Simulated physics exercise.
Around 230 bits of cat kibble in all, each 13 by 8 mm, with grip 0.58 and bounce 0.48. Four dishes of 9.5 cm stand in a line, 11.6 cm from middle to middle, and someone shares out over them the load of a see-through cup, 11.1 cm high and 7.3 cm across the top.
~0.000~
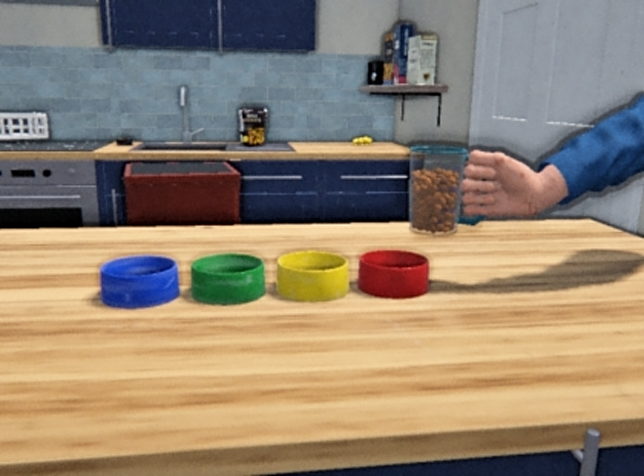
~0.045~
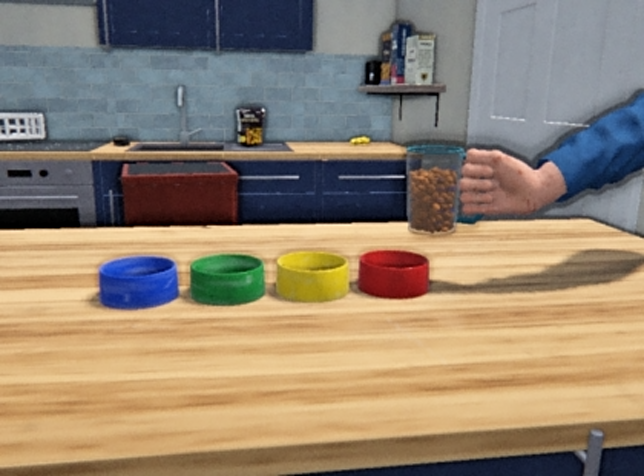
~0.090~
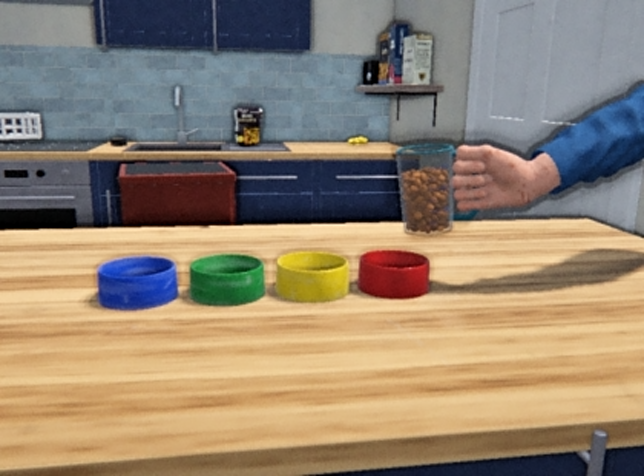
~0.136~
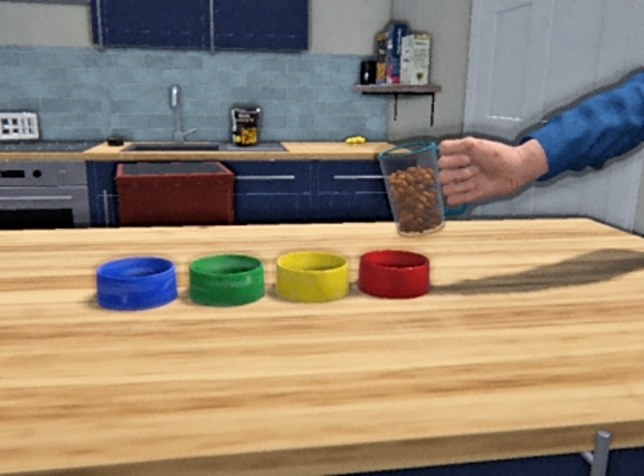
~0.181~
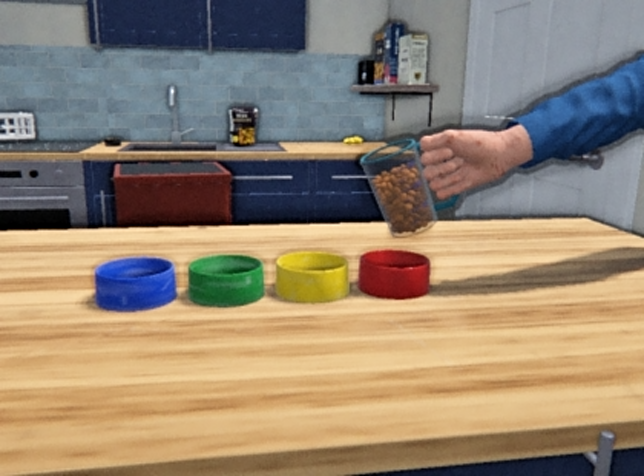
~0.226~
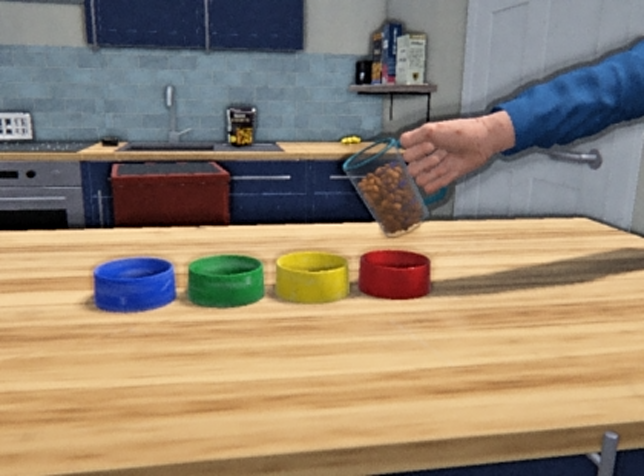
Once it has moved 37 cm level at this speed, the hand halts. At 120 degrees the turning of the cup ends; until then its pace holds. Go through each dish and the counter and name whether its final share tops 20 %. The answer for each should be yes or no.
Red - no, blue - yes, green - no, yellow - no, counter - yes.
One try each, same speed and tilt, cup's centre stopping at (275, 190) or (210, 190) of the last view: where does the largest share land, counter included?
The biggest share goes to green first, then to blue.
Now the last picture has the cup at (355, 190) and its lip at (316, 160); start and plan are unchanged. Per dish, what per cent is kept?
Red: 0 / blue: 80 / green: 0 / yellow: 0.
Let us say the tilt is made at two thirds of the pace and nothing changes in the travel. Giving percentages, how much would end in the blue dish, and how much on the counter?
Shares: Blue at 60; counter at 40.
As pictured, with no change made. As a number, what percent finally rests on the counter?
Near 40 percent, roughly speaking.
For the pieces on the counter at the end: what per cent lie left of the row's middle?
Roughly 100 per cent.
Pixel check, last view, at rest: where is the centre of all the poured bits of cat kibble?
Resting centre estimate: Around (117, 292).
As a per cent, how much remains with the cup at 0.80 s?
It works out to about 75 per cent of the load.
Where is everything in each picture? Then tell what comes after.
The first frame shows cup at (435, 191), tilt 0 degrees, lip at (412, 150), moved 0.0 cm; middle of the pieces at (435, 197); red dish at (394, 259); yellow dish at (313, 261); green dish at (228, 264); blue dish at (139, 266).
The second frame shows cup at (433, 190), tilt 2 degrees, lip at (409, 150), moved 0.4 cm; middle of the pieces at (433, 197).
The third frame shows cup at (426, 190), tilt 6 degrees, lip at (398, 152), moved 1.4 cm; middle of the pieces at (426, 197).
The fourth frame shows cup at (414, 190), tilt 14 degrees, lip at (381, 157), moved 3.2 cm; middle of the pieces at (415, 196).
The fifth frame shows cup at (401, 190), tilt 23 degrees, lip at (362, 162), moved 5.0 cm; middle of the pieces at (403, 196).
The sixth frame shows cup at (388, 190), tilt 31 degrees, lip at (345, 168), moved 6.9 cm; middle of the pieces at (391, 196); red dish at (395, 259); yellow dish at (313, 262); green dish at (226, 265); blue dish at (134, 268). Its pace works out near 185 degrees a second; the hand travels 42 cm a second.
After 0.57 s, tilt 95 degrees; cup holds 100 %.
After 0.80 s, tilt 120 degrees; cup holds 75 %, blue 15 %, green 5 %.
Then, at 1.15 s, tilt 120 degrees; cup holds 0 %, blue 60 %, green 5 %.
In the end, at 1.8 s, red 0 %, blue 55 %, green 5 %, yellow 0 %, counter 40 %.
